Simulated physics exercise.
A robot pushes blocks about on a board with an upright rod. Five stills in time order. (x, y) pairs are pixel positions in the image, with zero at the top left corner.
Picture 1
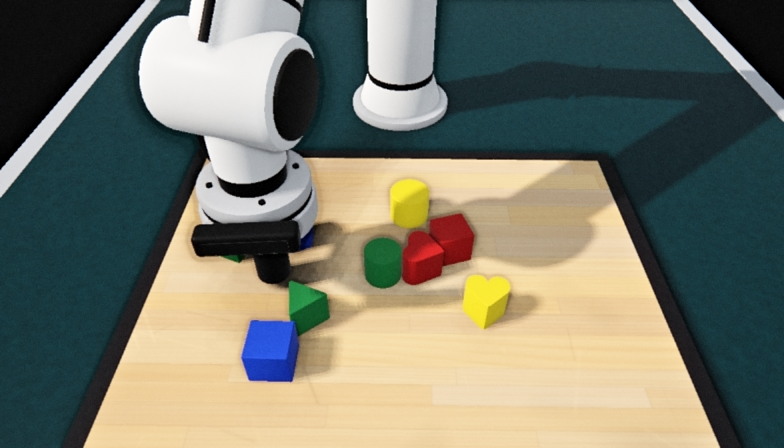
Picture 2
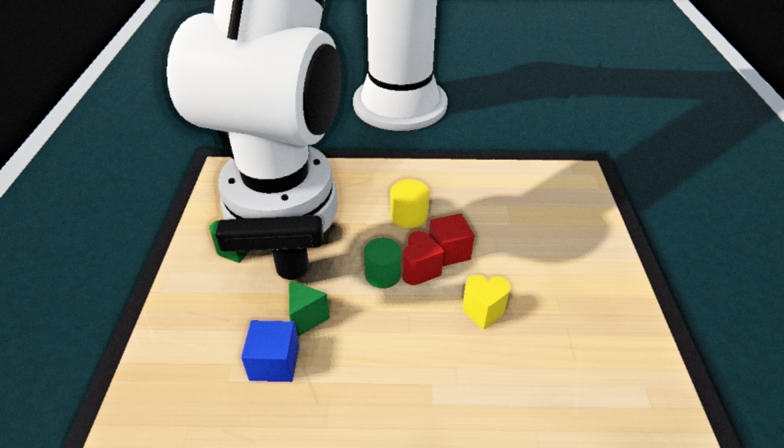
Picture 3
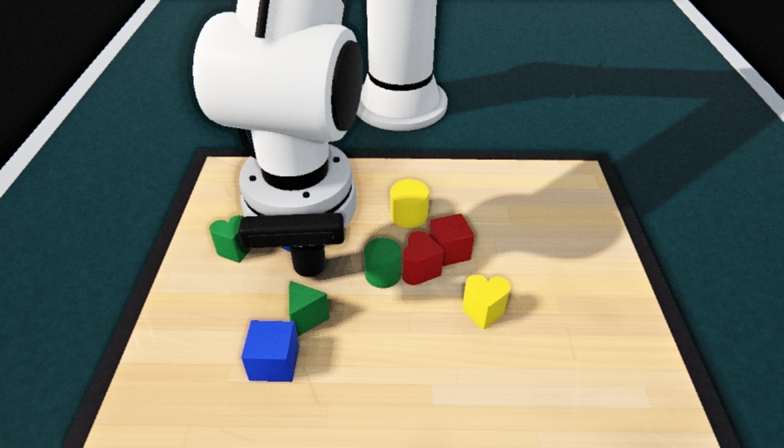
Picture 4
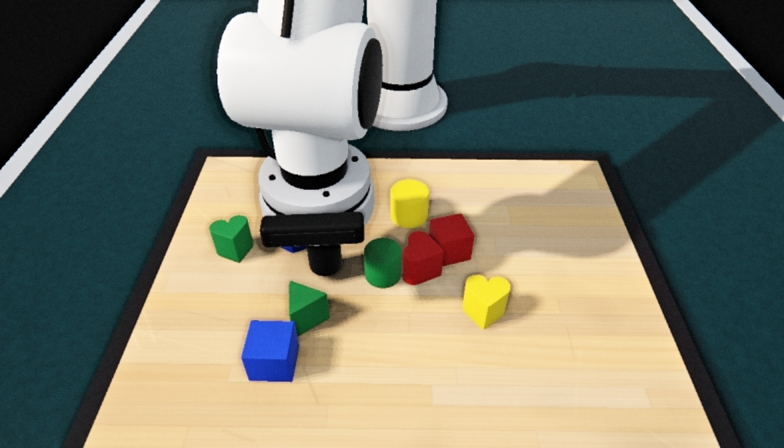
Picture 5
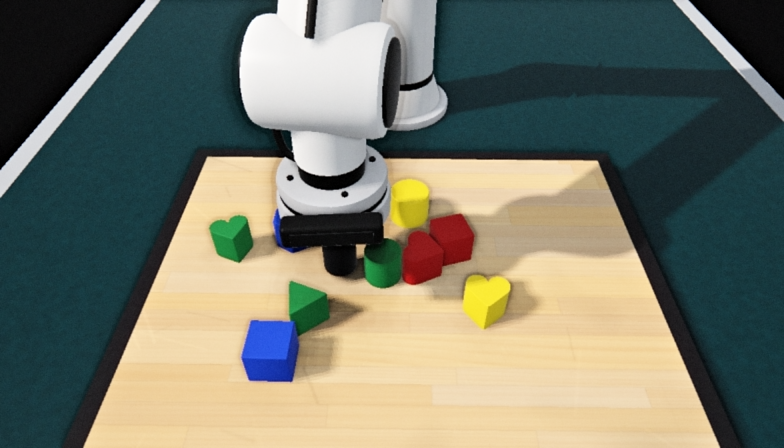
A robot arm slides its black rod rightward over a board of still, colored blocks.
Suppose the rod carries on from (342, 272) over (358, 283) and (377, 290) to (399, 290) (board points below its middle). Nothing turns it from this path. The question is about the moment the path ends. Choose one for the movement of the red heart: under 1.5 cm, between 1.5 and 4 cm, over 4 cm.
More than 4 cm.
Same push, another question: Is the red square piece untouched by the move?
That would be a no.
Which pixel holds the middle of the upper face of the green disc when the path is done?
The middle of its top is at (436, 263).
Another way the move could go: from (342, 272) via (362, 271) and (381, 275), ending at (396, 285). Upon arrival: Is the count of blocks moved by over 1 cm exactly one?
That would be a no.
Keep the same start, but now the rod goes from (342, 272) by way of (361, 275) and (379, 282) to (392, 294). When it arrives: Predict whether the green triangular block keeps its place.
Answer: Unmoved.
On the path given first. Halfway along, rod at (367, 281); green disc at (402, 258); red heart at (436, 247), turned 20° anticlockwise; red square piece at (456, 225), turned 15° anticlockwise.
At the end, rod at (399, 283); green triangular block unmoved; green disc at (436, 263); red heart at (464, 250), turned 50° anticlockwise; red square piece at (460, 222), turned 35° anticlockwise.
